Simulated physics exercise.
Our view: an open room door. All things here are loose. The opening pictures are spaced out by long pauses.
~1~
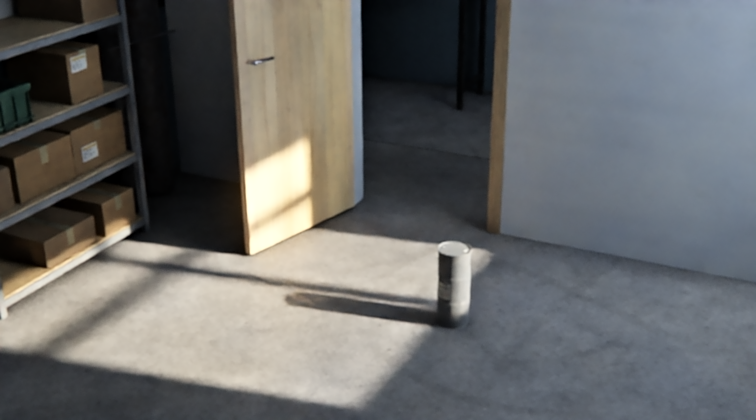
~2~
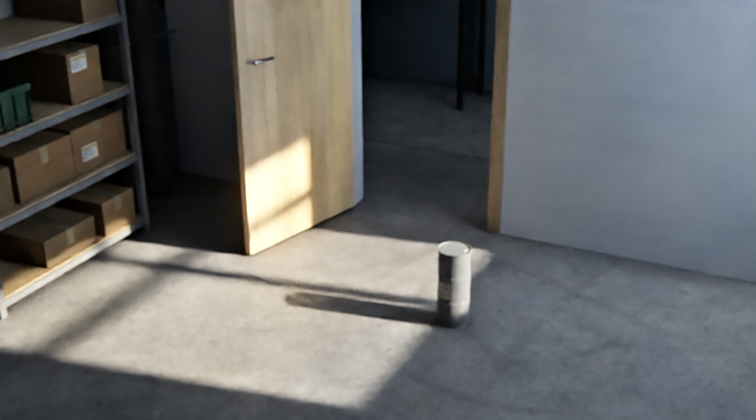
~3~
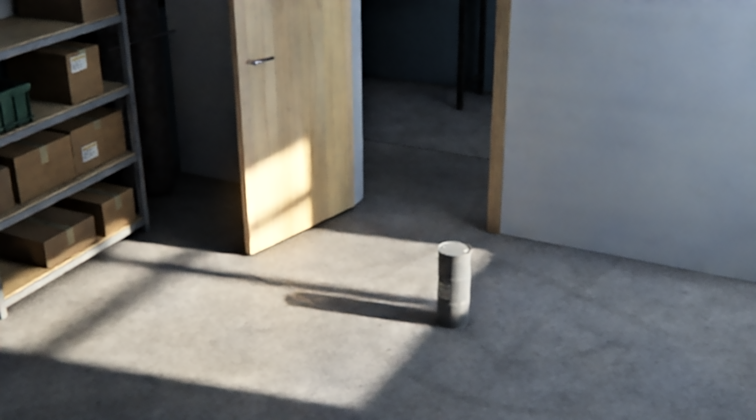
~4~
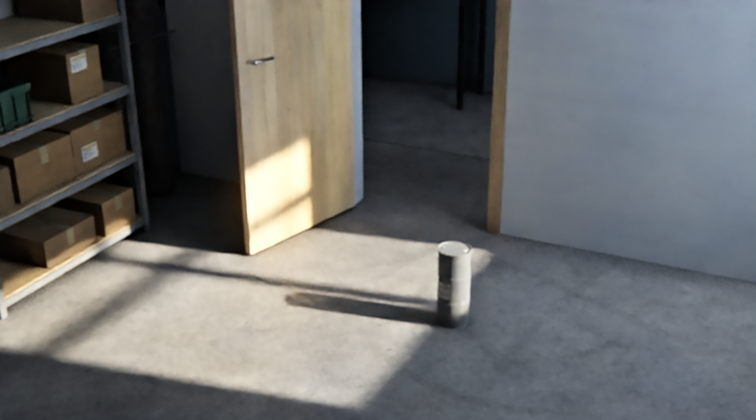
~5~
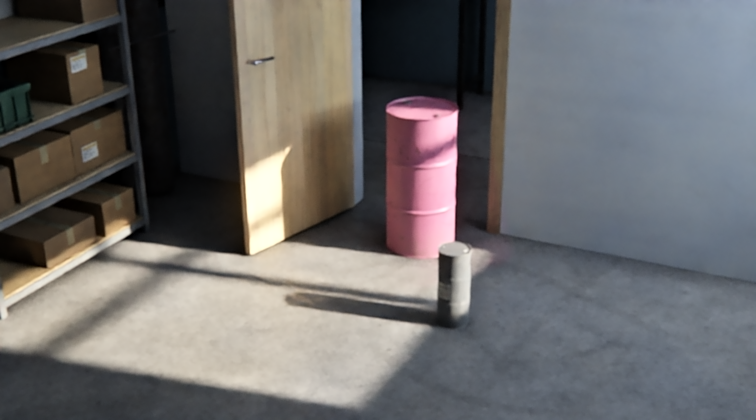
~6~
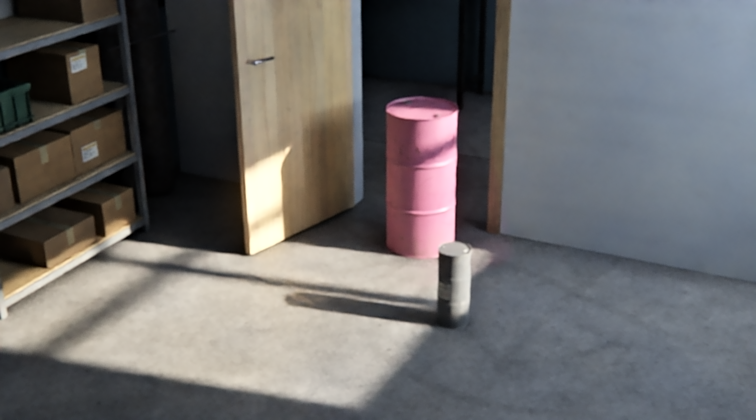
A pink drum suddenly appeared in the doorway behind the small grey canister, while the wooden door stayed wide open and the canister and the boxes on the shelves at left never moved.
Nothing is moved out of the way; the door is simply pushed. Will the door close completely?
The door will be held back from its frame.
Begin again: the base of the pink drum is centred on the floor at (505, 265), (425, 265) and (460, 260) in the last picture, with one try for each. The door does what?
Swings all the way; Held up partway; Held up partway.
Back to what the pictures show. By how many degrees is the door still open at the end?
Close to 45 degrees, I'd say.
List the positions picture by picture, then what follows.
The first frame shows door wide open and still; grey canister (454, 285).
The second frame shows door wide open and still; grey canister (454, 285).
The third frame shows door wide open and still; grey canister (454, 285).
The fourth frame shows door wide open and still; grey canister (454, 285).
The fifth frame shows door wide open and still; grey canister (454, 285).
The sixth frame shows door wide open and still; pink drum (421, 178); grey canister (454, 285).
Then, 0.70 s on from there, door at 85°.
Then, 1.10 s on from there, door at 65°.
In the end, door at 46°; both unmoved. At the end, from the last picture's camera, pink drum near (422, 177).
